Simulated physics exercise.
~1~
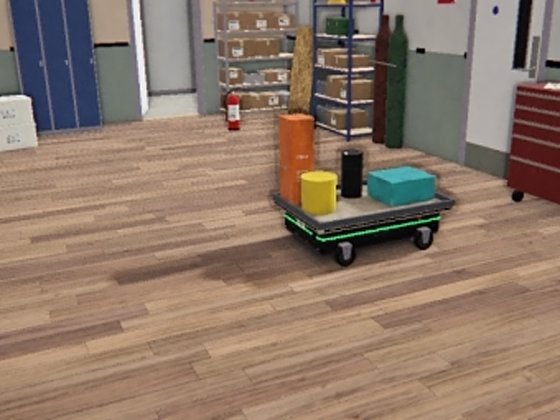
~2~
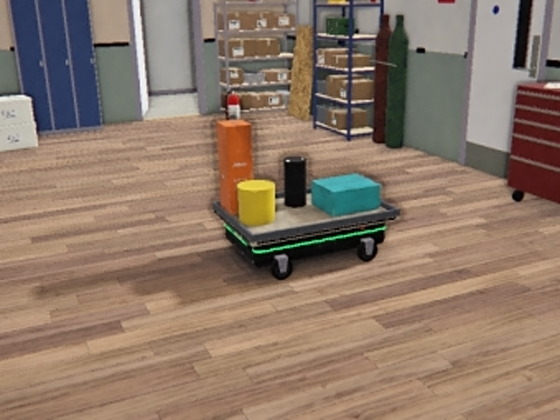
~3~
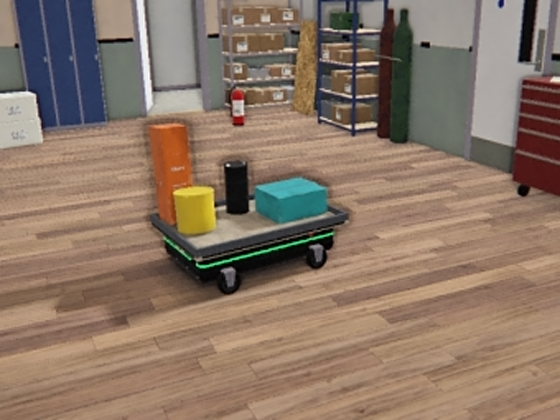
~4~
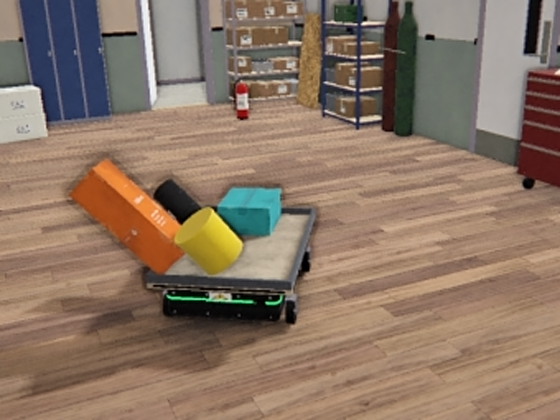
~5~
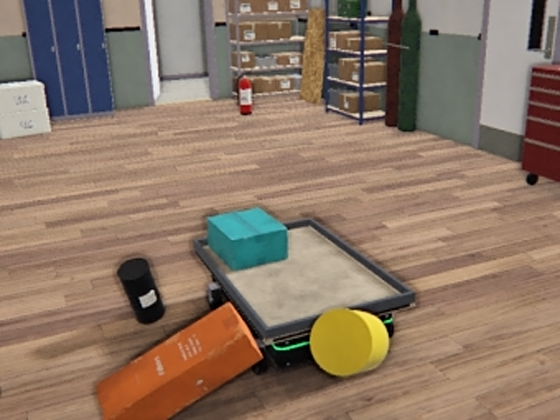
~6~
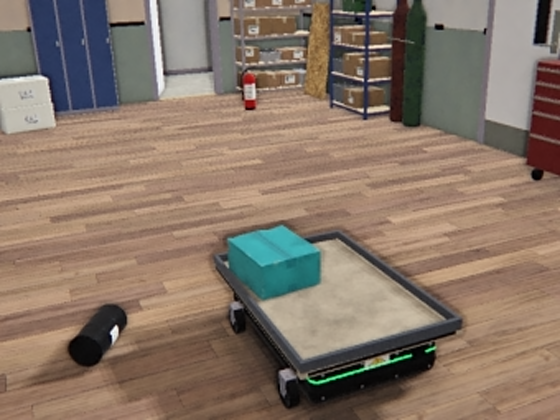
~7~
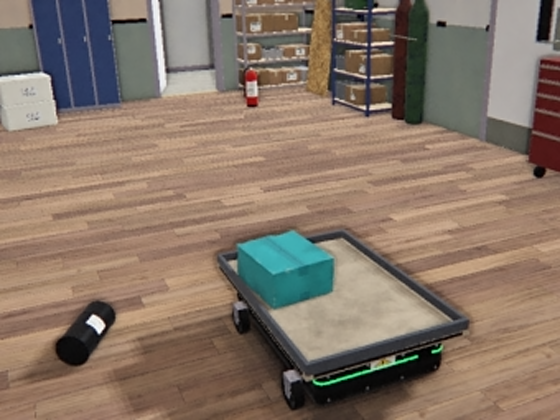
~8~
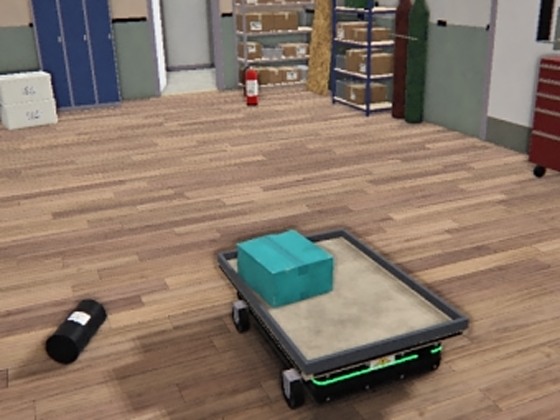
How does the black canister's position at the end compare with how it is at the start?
At the start the black canister stands upright on the cart's deck, but by the end it is lying on its side on the floor to the left of the cart.
In a workshop with a wooden floor, shelves of boxes and a red fire extinguisher at the back, a low flat cart rolls leftward carrying a tall orange box, a yellow pail, a black canister and a turquoise box. It then swings round toward the viewer, and the orange box, pail and canister tilt to the left. The orange box and the canister drop to the floor on the left, while the pail tumbles over the cart's front edge. The orange box and pail pass out of sight as the cart rolls nearer and stops. At the end, the turquoise box remains on the deck and the canister lies on the floor to the left.
